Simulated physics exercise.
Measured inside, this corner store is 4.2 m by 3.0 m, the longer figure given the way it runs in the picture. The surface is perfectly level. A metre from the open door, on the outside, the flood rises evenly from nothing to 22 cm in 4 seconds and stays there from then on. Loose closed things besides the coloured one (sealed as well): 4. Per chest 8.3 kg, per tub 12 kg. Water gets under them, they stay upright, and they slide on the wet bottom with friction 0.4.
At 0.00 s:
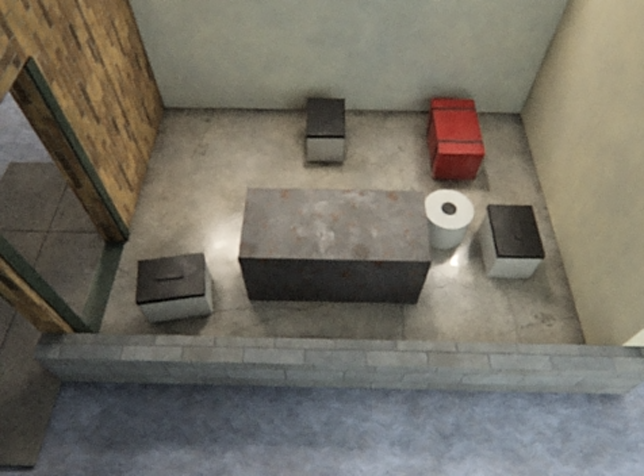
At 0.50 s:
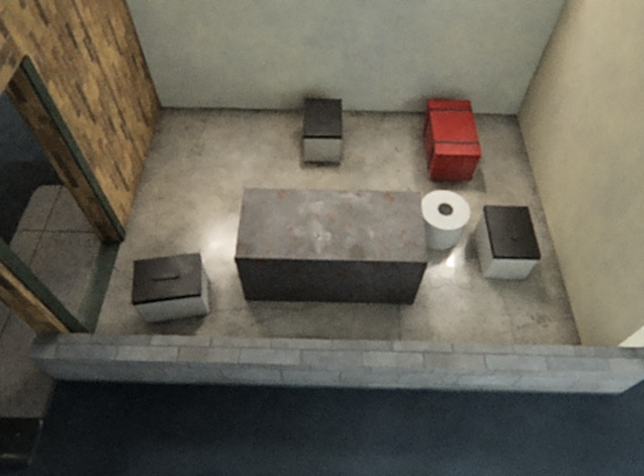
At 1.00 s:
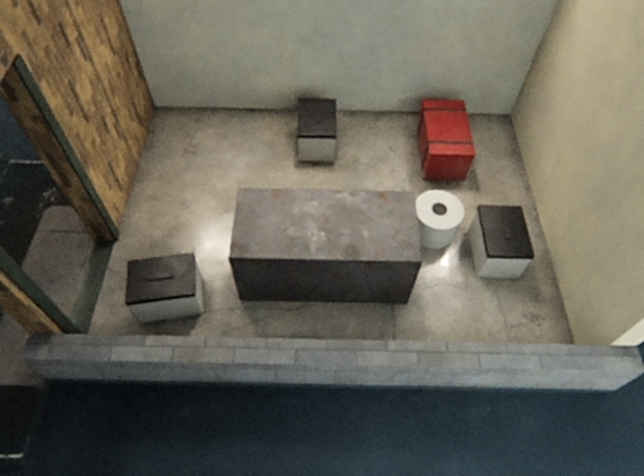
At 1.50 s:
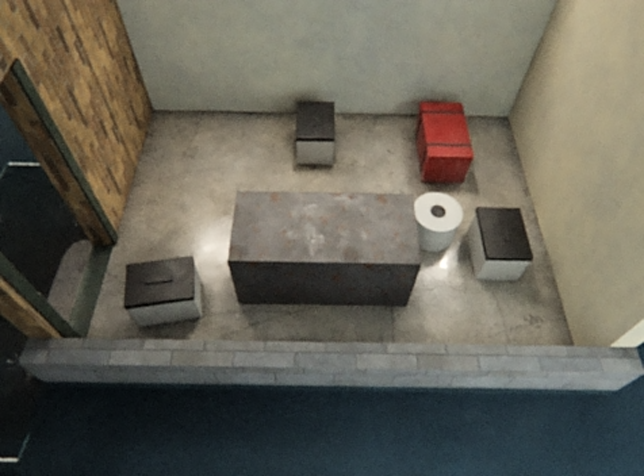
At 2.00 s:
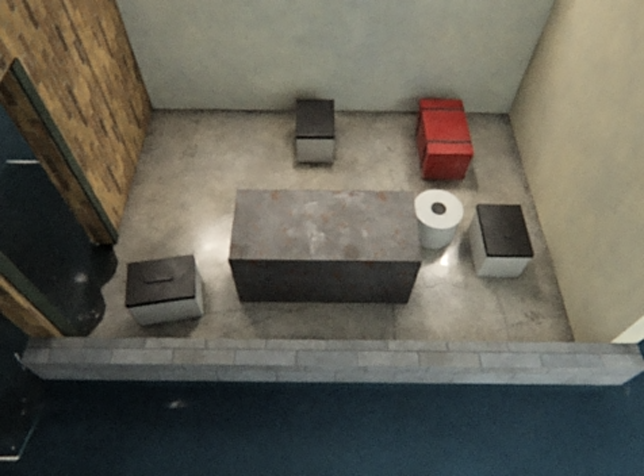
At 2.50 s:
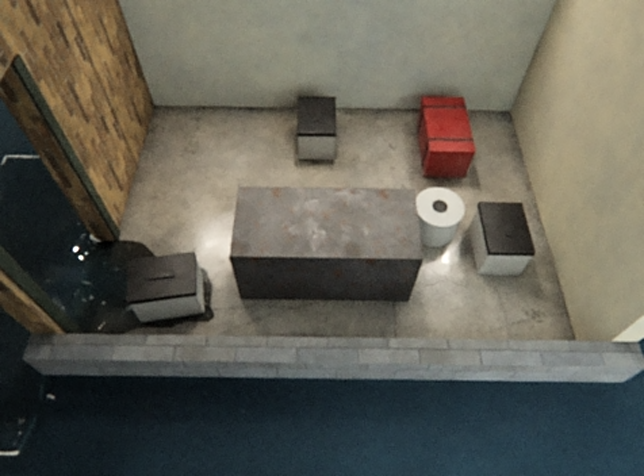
Dark water spreading across the ground outside, then through the open doorway at left and around the nearest black-lidded box.
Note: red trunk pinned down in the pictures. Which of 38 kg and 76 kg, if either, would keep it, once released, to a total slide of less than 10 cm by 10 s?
Only the upper figure is adequate.
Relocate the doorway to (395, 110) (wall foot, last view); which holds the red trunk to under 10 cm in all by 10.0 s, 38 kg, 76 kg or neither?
Under that setup, the heavy option is needed.
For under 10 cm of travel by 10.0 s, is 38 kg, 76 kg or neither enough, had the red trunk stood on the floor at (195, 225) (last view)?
Outcome - success with heavier only.
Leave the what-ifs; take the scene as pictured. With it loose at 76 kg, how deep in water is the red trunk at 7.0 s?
Depth: Approx. 3 cm.
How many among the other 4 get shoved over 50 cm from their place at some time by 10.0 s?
I make that 2.
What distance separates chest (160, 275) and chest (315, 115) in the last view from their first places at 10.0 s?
Shifts: 50 cm / 100 cm.
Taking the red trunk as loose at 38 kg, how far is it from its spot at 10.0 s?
Around 20 centimetres out of place.
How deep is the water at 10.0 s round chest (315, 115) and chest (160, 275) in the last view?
Depth approx. 5 cm / 14 cm.
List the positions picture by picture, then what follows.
The first picture shows the red trunk at (457, 125) rests on the ground; 0.0 m2 under water; 0 of 5 have shifted.
The second picture shows the red trunk at (454, 126), on the bottom; water covers 0.0 m2; 0 of 5 have shifted.
The third picture shows the red trunk at (448, 126) rests on the ground; water covers 0.0 m2; 0 of 5 have shifted.
The fourth picture shows the red trunk at (446, 128) rests on the ground; 0.0 m2 under water; 0 of 5 have shifted.
The fifth picture shows the red trunk at (446, 125), on the bottom; 0.0 m2 under water; 0 of 5 have shifted.
The sixth picture shows the red trunk at (448, 123), on the bottom; 0.4 m2 under water; 0 of 5 have shifted.
After 3.5 s the red trunk would be 0 cm from its start with 38 kg and 0 cm from its start with 76 kg; 0 cm of water round it then.
After 4.5 s the red trunk would be 0 cm from its start with 38 kg and 0 cm from its start with 76 kg; 0 cm of water round it then.
After 7.0 s the red trunk would be 0 cm from its start with 38 kg and 0 cm from its start with 76 kg; 3 cm of water round it then.
After 10.0 s the red trunk would be 20 cm from its start with 38 kg and 0 cm from its start with 76 kg; 12 cm of water round it then.
